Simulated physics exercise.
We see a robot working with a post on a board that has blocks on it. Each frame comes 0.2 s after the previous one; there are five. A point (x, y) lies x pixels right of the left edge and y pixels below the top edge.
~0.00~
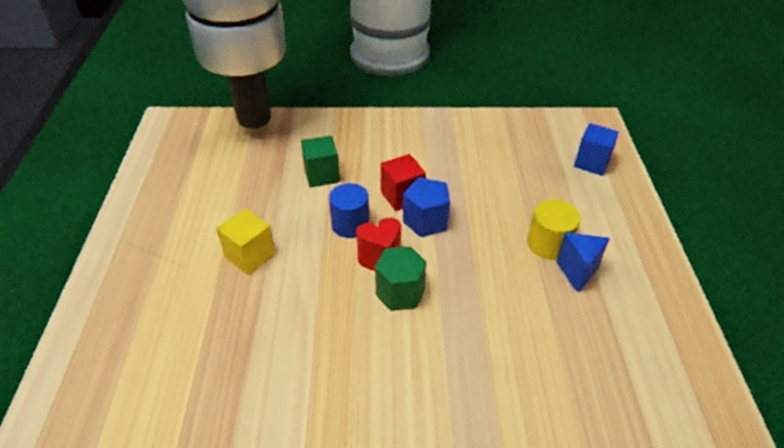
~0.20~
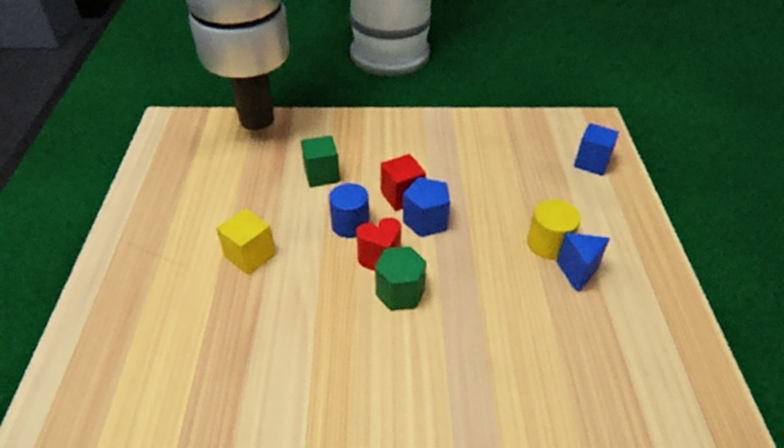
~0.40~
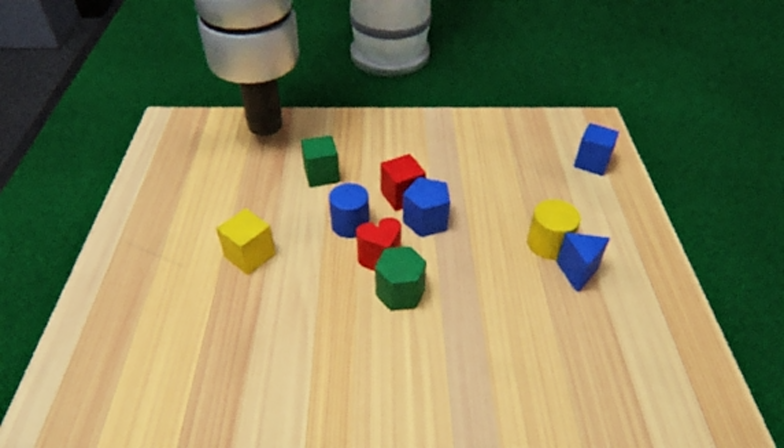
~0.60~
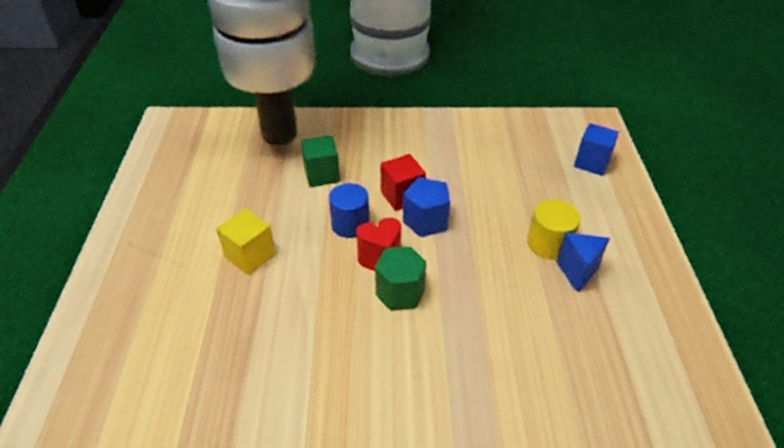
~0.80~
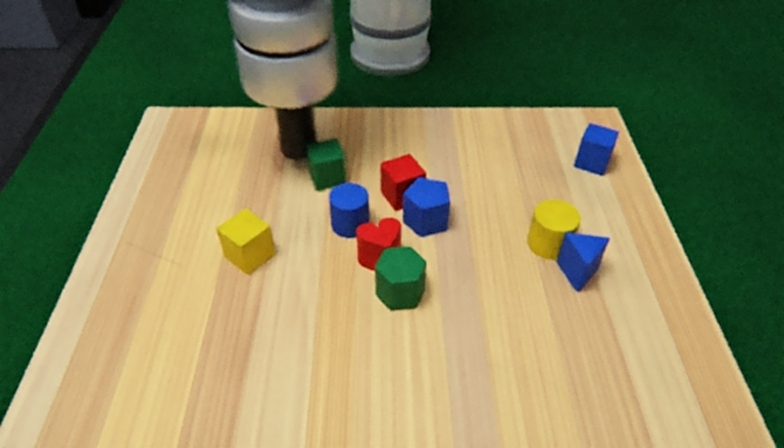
A robot arm's dark post moves right across the board and nudges the green cube slightly.
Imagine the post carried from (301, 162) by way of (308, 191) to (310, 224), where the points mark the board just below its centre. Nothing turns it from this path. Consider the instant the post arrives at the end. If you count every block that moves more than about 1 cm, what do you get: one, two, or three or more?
That push would leave one block displaced by more than about 1 cm.
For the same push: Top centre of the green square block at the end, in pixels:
Expect it around (342, 164).
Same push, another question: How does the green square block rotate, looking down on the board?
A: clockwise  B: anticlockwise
Correct choice: B.
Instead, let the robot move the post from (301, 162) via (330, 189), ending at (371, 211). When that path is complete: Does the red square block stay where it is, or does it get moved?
By the time the path is finished, it has moved at least a centimetre.
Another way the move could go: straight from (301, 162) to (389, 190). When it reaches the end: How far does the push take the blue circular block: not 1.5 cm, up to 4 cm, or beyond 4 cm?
I reckon it covers less than 1.5 cm.
On the path given first. Halfway along, post (306, 179); green square block (341, 163), turned 75° anticlockwise.
At the end, post (308, 211); green square block (342, 164), turned 80° anticlockwise; blue circular block unmoved.
